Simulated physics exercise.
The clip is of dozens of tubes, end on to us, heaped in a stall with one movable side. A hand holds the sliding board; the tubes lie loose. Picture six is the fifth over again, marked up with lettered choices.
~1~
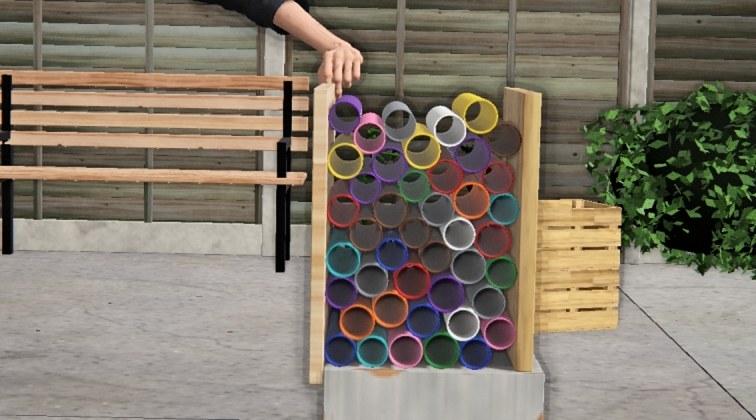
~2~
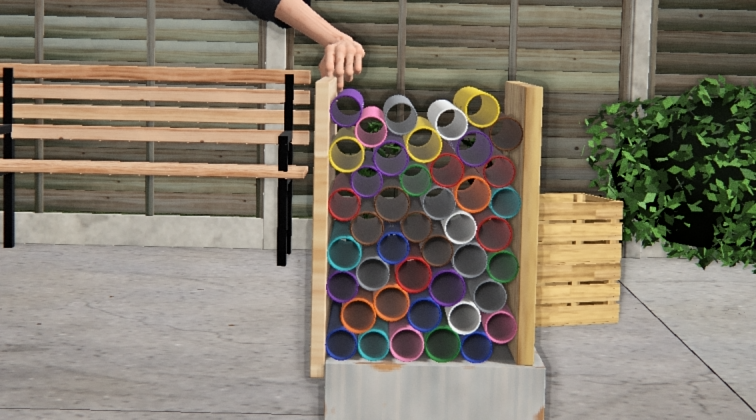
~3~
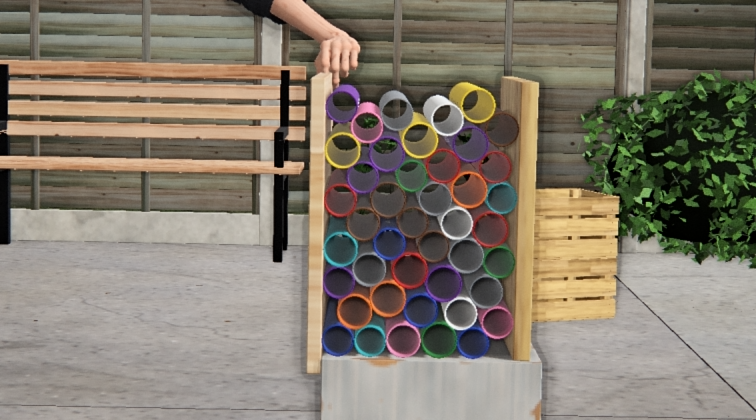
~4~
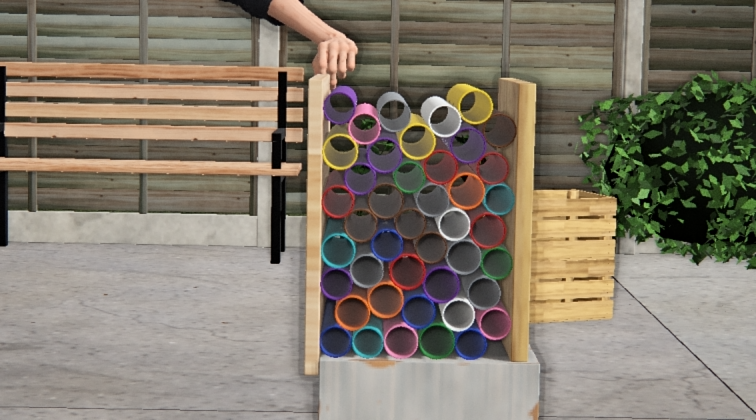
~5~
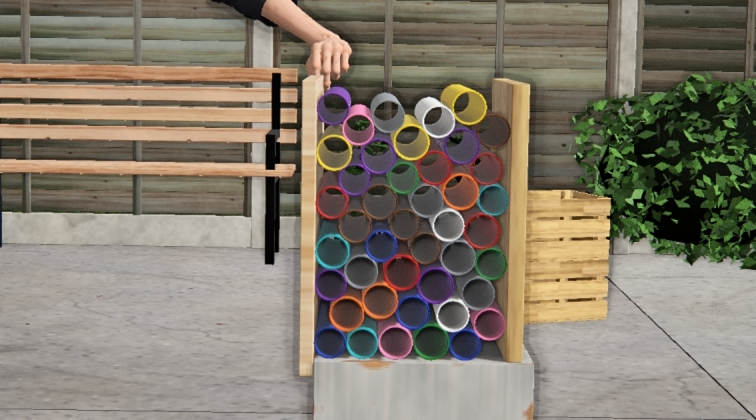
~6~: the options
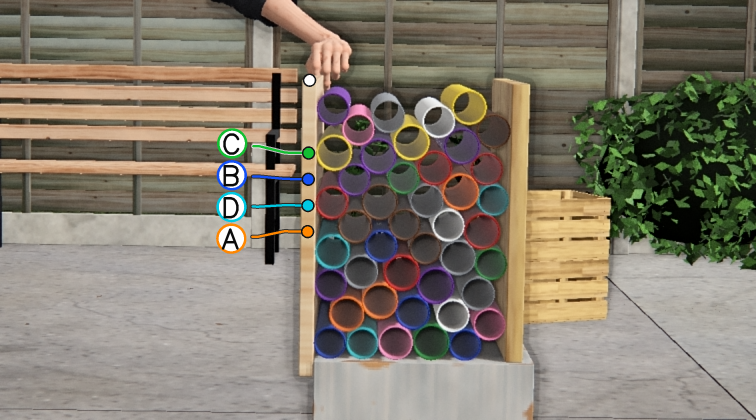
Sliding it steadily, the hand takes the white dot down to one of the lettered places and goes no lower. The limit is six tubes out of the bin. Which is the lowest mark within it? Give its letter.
The answer is mark A.
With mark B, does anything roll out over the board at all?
Yes.
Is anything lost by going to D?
Yes.
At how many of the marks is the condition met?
Four of the four.
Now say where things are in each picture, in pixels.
The first picture shows a grey tube (488, 303); a green tube (502, 273); a turquoise tube (343, 260).
The second picture shows a turquoise tube (344, 254); a red tube (344, 204).
The third picture shows a purple tube (363, 178); a yellow tube (420, 141).
The fourth picture shows a purple tube (339, 108); side board (319, 212).
The fifth picture shows a blue tube (329, 343); an orange tube (347, 314); a grey tube (478, 294).
On the marked copy, A at (308, 231); B at (308, 179); C at (309, 153); D at (308, 205); the white dot at (310, 80).
Following A. Soon after the start, top of the board (316, 145).
Later, top of the board (315, 216).
In the end, top of the board (315, 231), four out over the board.
As for the rest, B one out over the board; C one out over the board; D three out over the board.
